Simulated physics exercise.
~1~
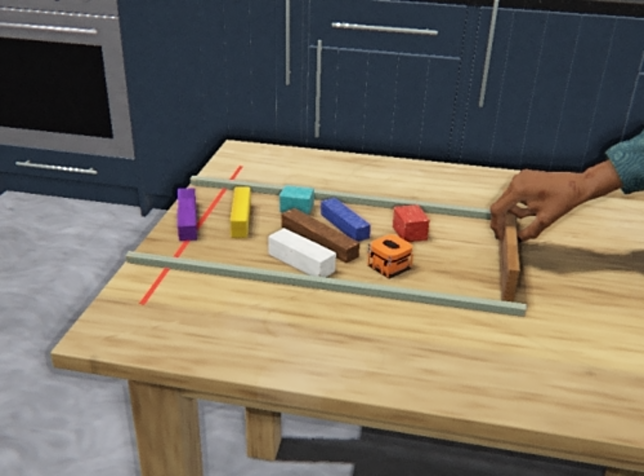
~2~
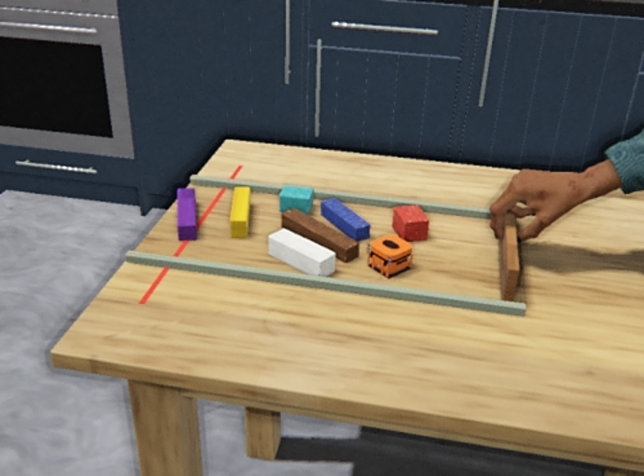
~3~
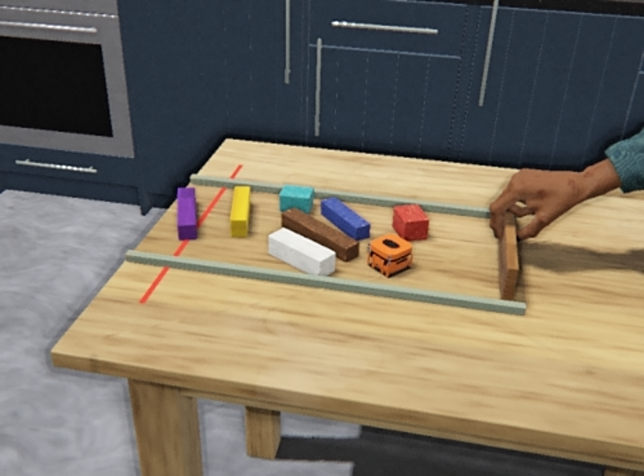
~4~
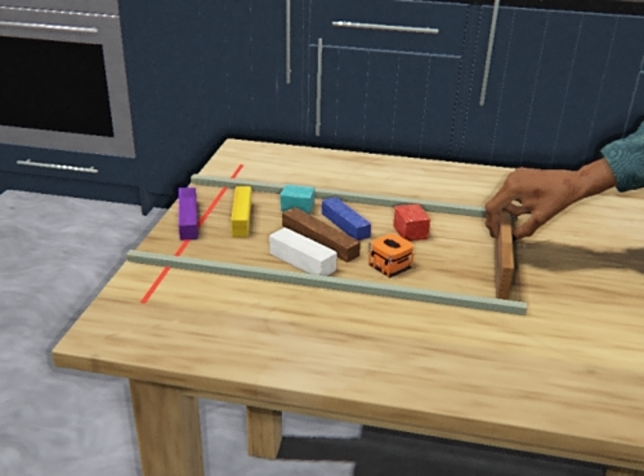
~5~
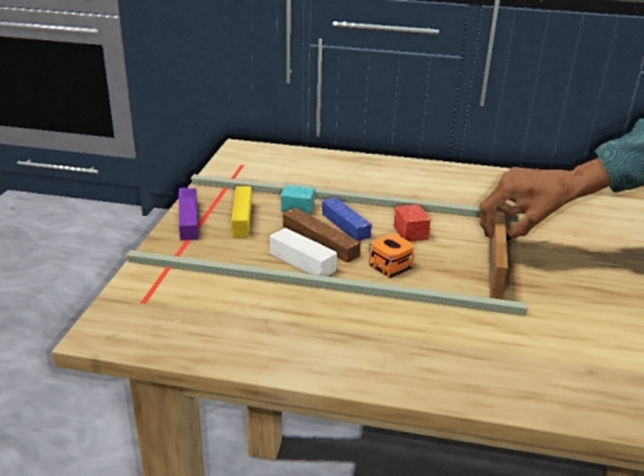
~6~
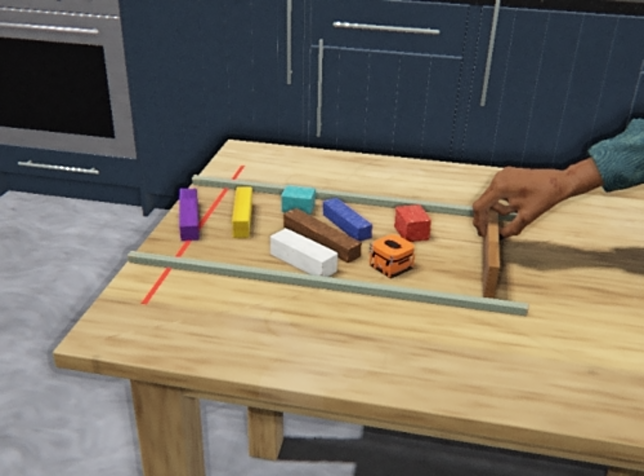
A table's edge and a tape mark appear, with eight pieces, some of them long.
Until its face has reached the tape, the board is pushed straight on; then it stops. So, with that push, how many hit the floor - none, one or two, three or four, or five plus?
Well, more than two but under five end up dropping off.
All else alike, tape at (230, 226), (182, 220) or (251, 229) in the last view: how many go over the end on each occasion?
Respectively, 2, 6 and 1.
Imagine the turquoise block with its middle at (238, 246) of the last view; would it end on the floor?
Turquoise block: Gone.
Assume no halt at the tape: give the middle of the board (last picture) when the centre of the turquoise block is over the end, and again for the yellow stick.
Estimated middle: (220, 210), and (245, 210) for the other.
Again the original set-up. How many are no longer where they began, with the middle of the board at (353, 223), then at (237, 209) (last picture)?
It comes to 5 for the first spot, 8 for the other.
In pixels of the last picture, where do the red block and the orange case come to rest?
Red block: About (201, 196); orange case: About (172, 232).
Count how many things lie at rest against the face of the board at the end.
It ends up touching 3.
Soon after, none off yet; purple stick at rest near (189, 214); yellow stick at rest near (243, 212); turquoise block at rest near (299, 200).
After that, none off yet; purple stick at rest near (189, 214); yellow stick displaced a little near (232, 212); turquoise block displaced about its own width near (271, 196).
And then, none off yet; purple stick tilting well over near (147, 217); yellow stick displaced about its own width near (166, 208); turquoise block displaced well along near (205, 188).
In the end, the number that fall off is three or four; gone, brown bar, turquoise block, yellow stick and purple stick.
